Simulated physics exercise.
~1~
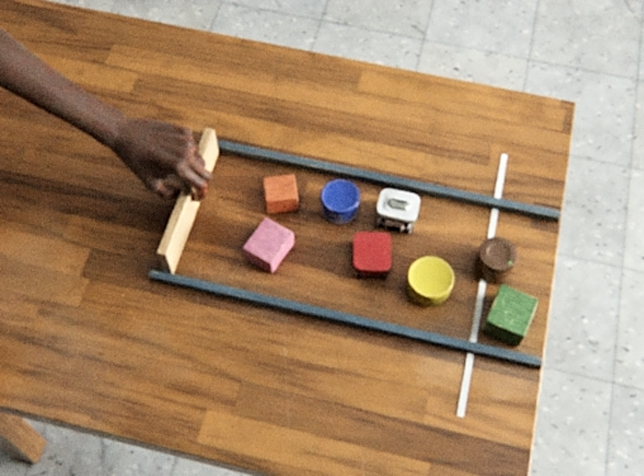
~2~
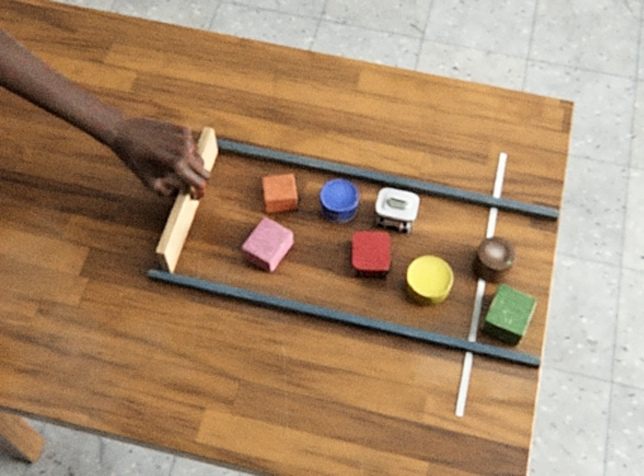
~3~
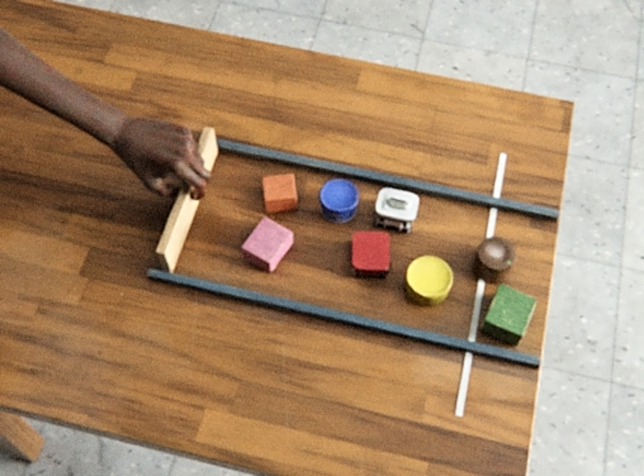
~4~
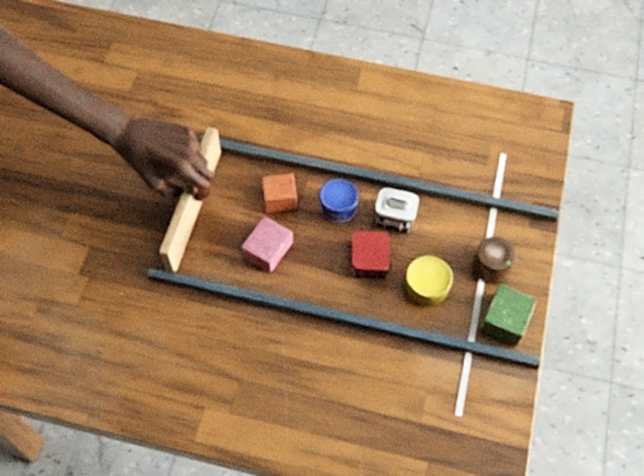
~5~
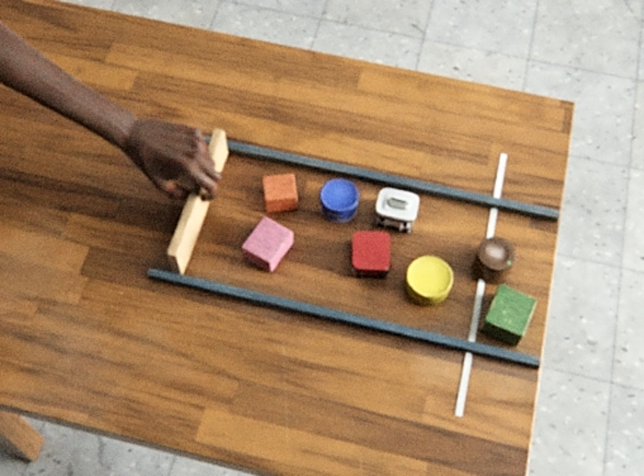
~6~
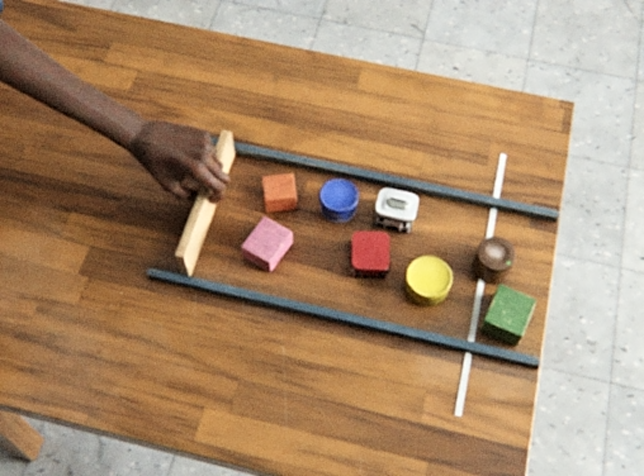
A hand held a wooden board upright on a table, kept it still at first, then slid it slightly right between two dark strips, while the scattered colourful blocks and round pieces stayed put.
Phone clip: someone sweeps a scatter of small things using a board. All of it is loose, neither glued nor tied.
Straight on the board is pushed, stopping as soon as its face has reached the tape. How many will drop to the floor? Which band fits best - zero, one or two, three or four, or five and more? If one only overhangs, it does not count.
The band that fits is three or four.
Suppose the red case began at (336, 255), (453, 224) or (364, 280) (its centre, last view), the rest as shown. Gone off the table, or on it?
In the given order it stays in place, drops away and stays in place.
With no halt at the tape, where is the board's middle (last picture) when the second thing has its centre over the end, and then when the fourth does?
First around (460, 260), then around (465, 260).
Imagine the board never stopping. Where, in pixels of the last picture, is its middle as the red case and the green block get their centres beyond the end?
First it's close to (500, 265), next close to (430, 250).
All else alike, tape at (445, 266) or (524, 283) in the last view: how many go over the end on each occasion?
The counts would come to 1 and 6.
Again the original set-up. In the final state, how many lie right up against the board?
All in all, 2.
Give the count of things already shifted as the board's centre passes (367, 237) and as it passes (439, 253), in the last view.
First position 6; second position 8.
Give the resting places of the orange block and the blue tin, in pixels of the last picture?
I'd say approximately (504, 247) and then (542, 243).
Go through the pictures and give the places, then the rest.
In the first frame, green block (510, 316); brown lid (496, 260); yellow tub (430, 282); board (190, 200); tape (484, 274).
In the second frame, brown lid (494, 260); white case (396, 211).
In the third frame, yellow tub (428, 282); board (188, 199).
In the fourth frame, green block (508, 315); pink block (267, 245).
In the fifth frame, brown lid (494, 260); red case (371, 255).
In the sixth frame, green block (508, 315); brown lid (494, 260); yellow tub (428, 282); board (206, 202); tape (483, 274).
Early on, none off yet; green block at rest near (508, 315); brown lid at rest near (494, 260); yellow tub at rest near (428, 282).
A while later, none off yet; green block at rest near (508, 315); brown lid at rest near (494, 260); yellow tub travelled a little near (449, 286).
Further along, none off yet; green block travelled about its own width near (549, 330); brown lid travelled about its own width near (523, 257); yellow tub travelled well along near (524, 295).
Finally, the number that fall off is three or four; lost, white case, yellow tub, brown lid and green block.
